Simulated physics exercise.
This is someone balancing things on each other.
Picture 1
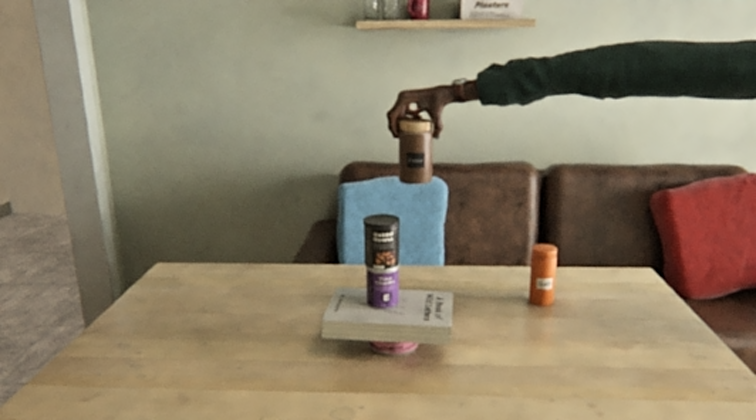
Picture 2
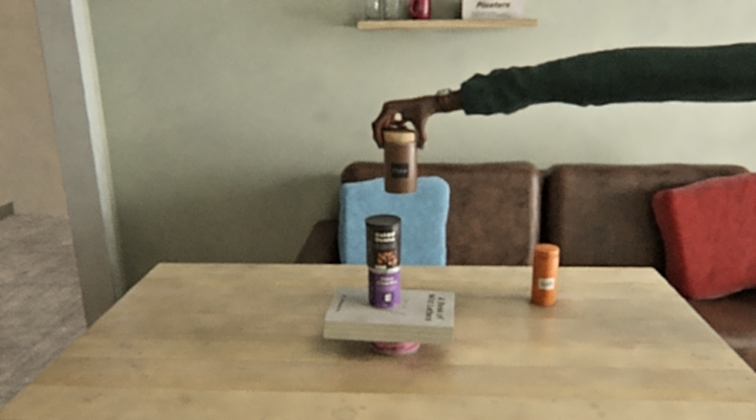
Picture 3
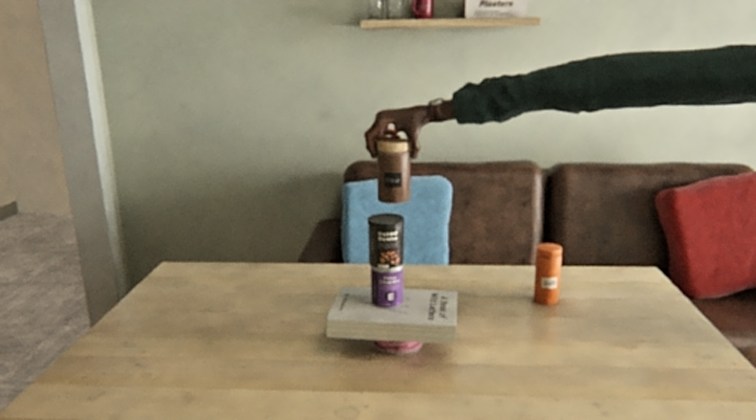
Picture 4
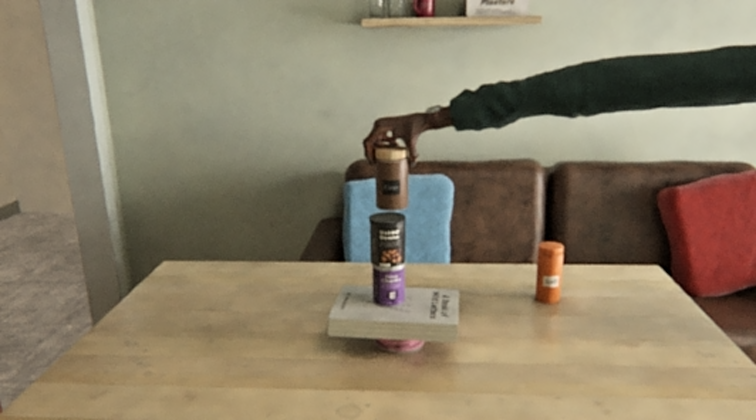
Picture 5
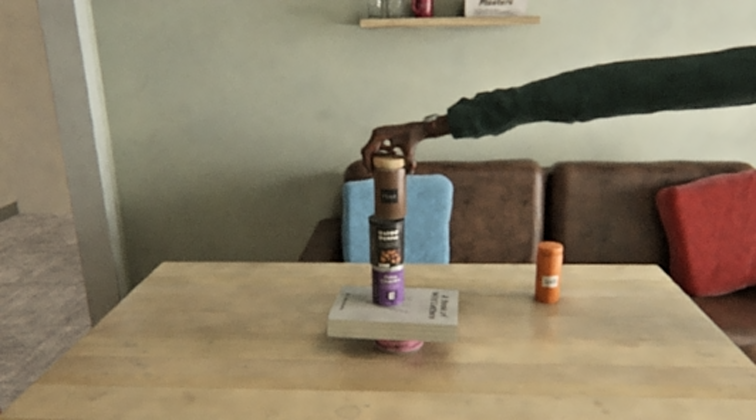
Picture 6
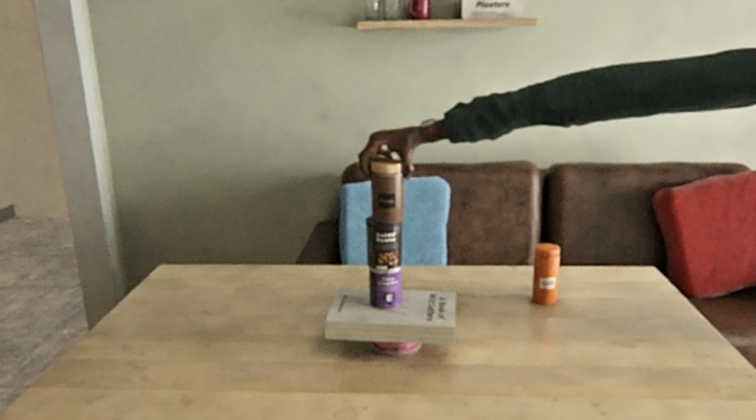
An arm in a dark green sleeve reaches in from the right over a pale wooden table, seen from the front in a room with a brown sofa. A white book on a small pinkish support carries a black tin above a purple one, with an orange jar to the right and blue and red cushions behind. The hand lowers a brown jar leftward and down onto the black tin and keeps holding its lid, while the view shifts very slightly.
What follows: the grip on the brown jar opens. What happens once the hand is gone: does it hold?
As it turns out, it keeps its balance.
Then, 0.70 s past the last view, nothing moves.
Then, 1.90 s past the last view, brown jar resting near (387, 192).
Finally, all 6 still in place. Final places as the last picture's camera would see them, brown jar near (387, 192). The pile stays up.
